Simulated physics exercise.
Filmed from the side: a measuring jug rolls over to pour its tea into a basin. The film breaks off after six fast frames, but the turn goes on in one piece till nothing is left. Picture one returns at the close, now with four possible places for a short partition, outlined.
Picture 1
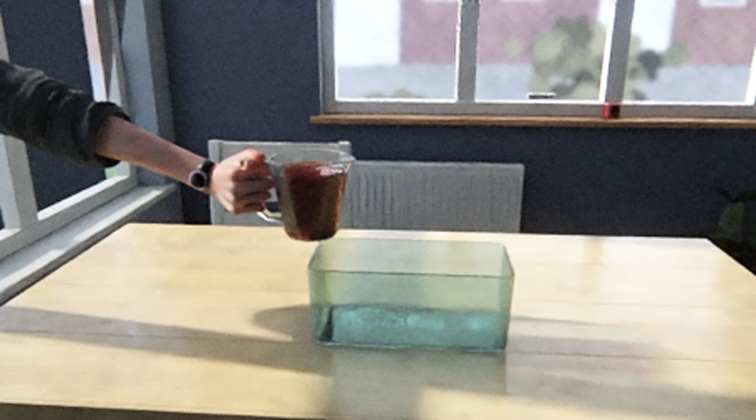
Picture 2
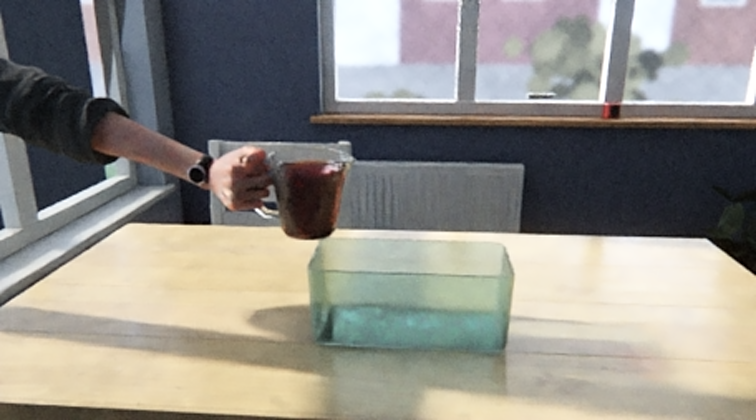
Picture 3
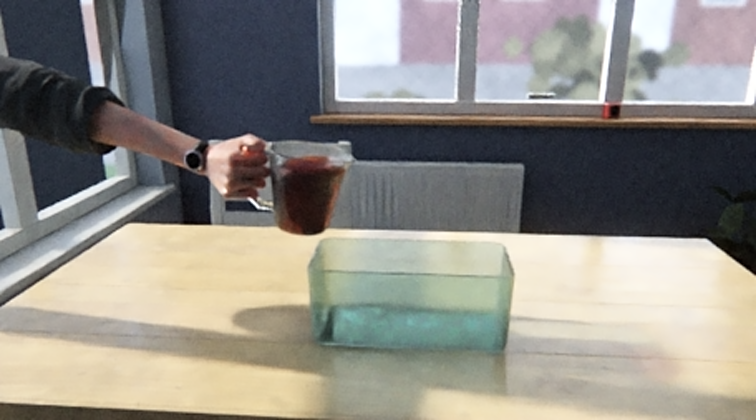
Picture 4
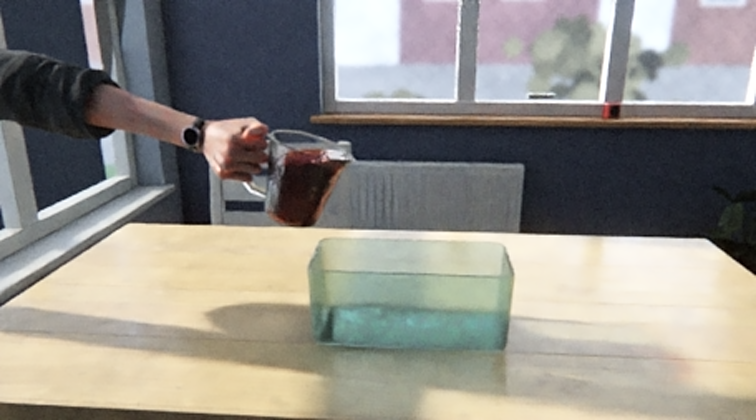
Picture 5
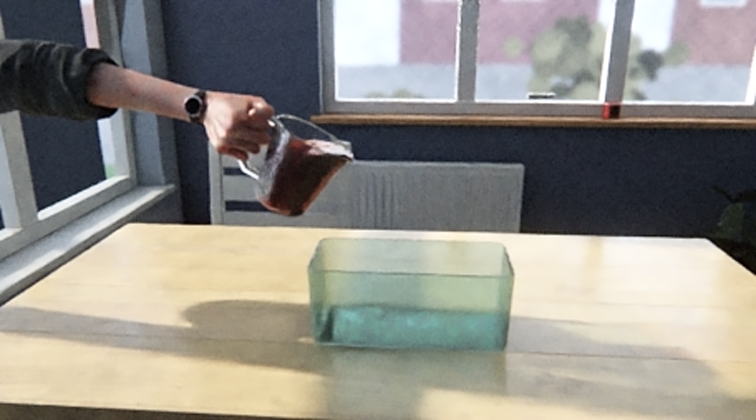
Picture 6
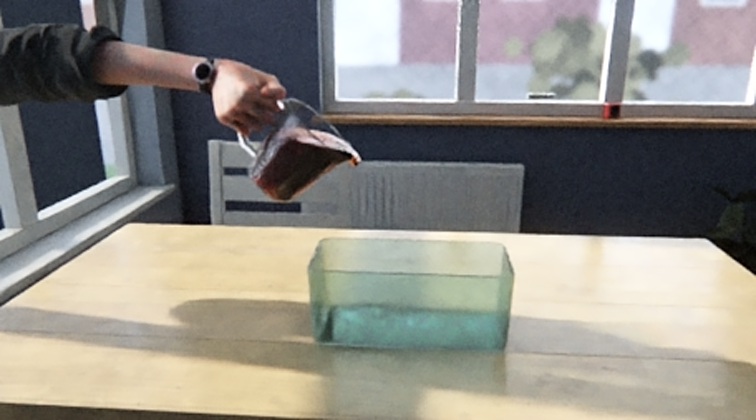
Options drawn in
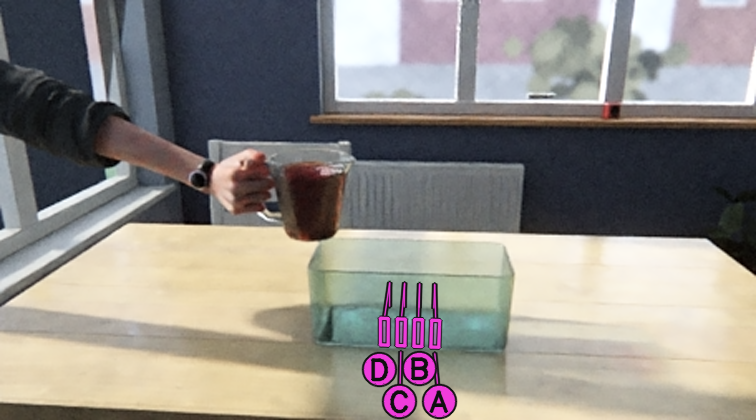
In this clip, a hand holds a glass measuring jug of reddish-brown tea above a clear basin on a wooden table, then gradually tilts it to the right until the tea just reaches over the lip.
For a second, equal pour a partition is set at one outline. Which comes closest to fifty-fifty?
The answer is position A.
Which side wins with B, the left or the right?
The right side.
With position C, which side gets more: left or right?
More ends on the right.
On the marked copy, A at (434, 353); B at (417, 352); C at (400, 351); D at (384, 351).
If A is chosen, about 52 % ends left of the wall and 43 % right of it; 5 % is lost outside.
If B is chosen, about 24 % ends left of the wall and 71 % right of it; 5 % is lost outside.
If C is chosen, about 12 % ends left of the wall and 82 % right of it; 6 % is lost outside.
If D is chosen, about 9 % ends left of the wall and 85 % right of it; 6 % is lost outside.
